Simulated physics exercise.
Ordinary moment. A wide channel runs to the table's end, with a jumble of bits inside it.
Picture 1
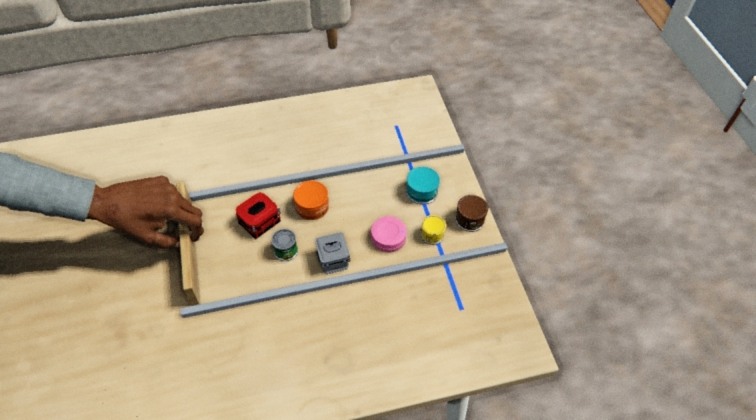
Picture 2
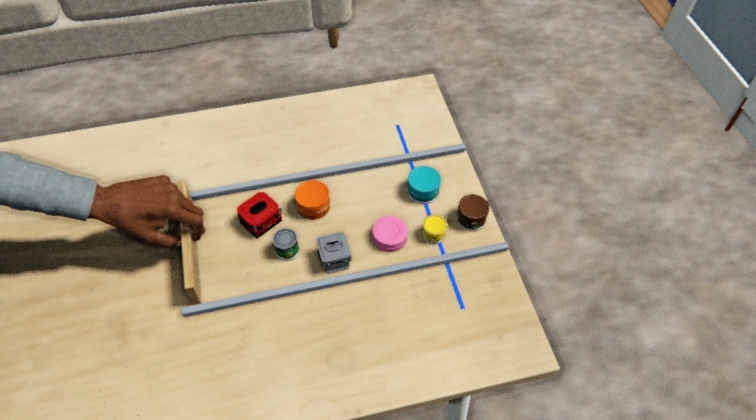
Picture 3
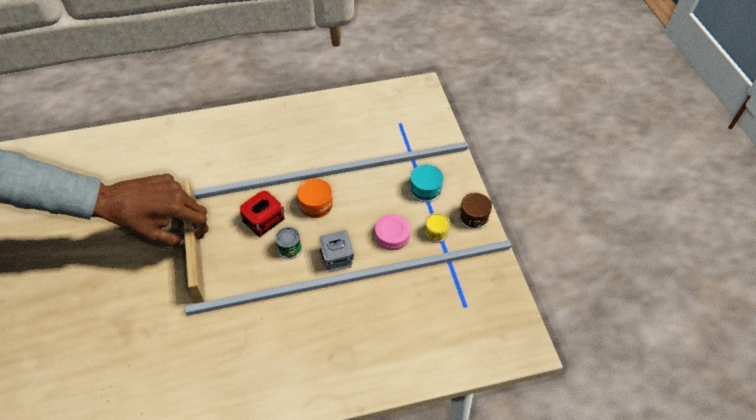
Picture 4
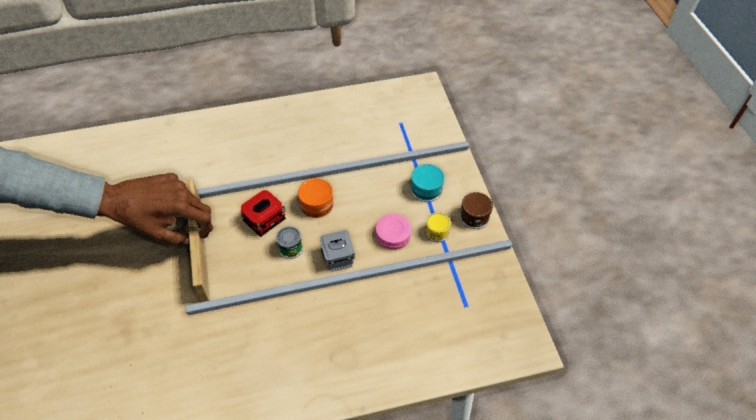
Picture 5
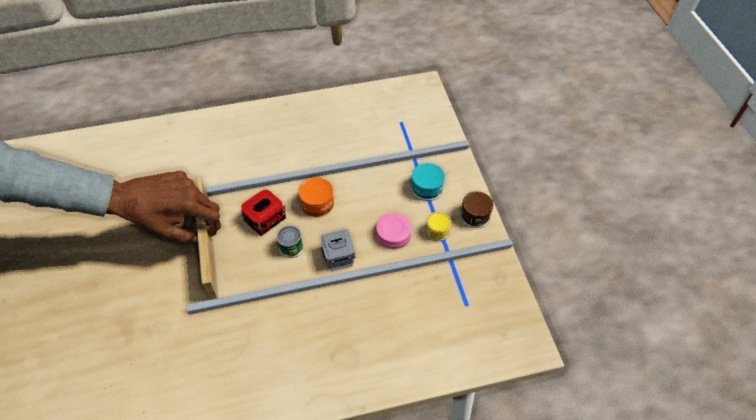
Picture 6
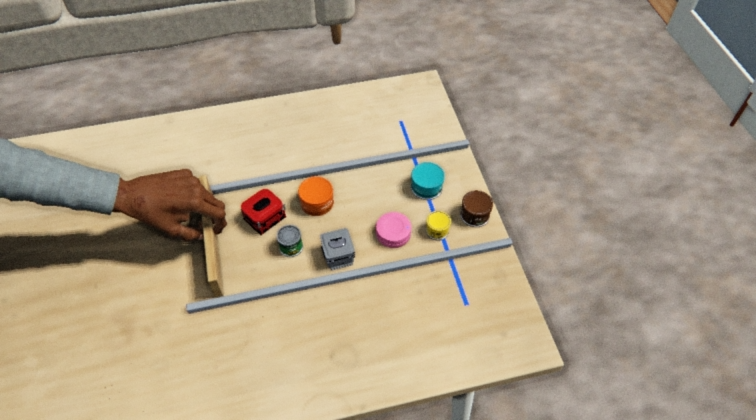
A hand in a grey sleeve grips an upright wooden board at the left of a pale table, seen from above at an angle, with a sofa behind. Between two grey rails sit a red case, orange lid, small green-sided tin, grey case and pink lid, with turquoise, yellow and brown containers near a blue line at right. The hand slides the board slightly rightward, the objects barely shifting as the view drifts faintly.
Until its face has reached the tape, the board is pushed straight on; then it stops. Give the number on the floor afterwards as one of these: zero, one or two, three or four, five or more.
The push is going to clear one or two off the end.
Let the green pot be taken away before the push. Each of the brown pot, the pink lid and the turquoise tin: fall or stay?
Well, the brown pot winds up down, the pink lid is still there, and the turquoise tin winds up down.
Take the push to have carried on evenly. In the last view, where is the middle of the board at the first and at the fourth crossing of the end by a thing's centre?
Earlier crossing: About (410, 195); later crossing: About (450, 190).
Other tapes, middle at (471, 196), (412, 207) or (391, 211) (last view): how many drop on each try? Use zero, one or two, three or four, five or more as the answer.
More than four; zero; none at all.
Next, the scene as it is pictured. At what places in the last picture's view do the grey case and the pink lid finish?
Grey case at (456, 228), pink lid at (477, 208).
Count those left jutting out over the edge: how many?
Overhanging: 1.
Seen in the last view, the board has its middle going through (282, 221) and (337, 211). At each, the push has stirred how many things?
By then 3, and 4.
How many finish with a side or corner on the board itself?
Tally at the end: 3.
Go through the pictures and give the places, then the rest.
Brown pot (471, 213); turquoise tin (423, 186); yellow tin (433, 230); board (188, 242); tape (426, 208), in the first frame.
Turquoise tin (424, 185); red case (259, 215), in the second frame.
Yellow tin (437, 228); grey case (337, 251), in the third frame.
Brown pot (476, 211); board (197, 239), in the fourth frame.
Turquoise tin (428, 182); pink lid (394, 231), in the fifth frame.
Brown pot (476, 209); turquoise tin (427, 181); yellow tin (438, 226); board (211, 235); tape (430, 203), in the sixth frame.
A little later, none off yet; brown pot at rest near (476, 209); turquoise tin at rest near (427, 181); yellow tin at rest near (438, 226).
Next, none off yet; brown pot at rest near (479, 208); turquoise tin shifted about its own width near (468, 176); yellow tin shifted about its own width near (470, 229).
When it is over, the number that fall off is one or two; down, turquoise tin and brown pot.
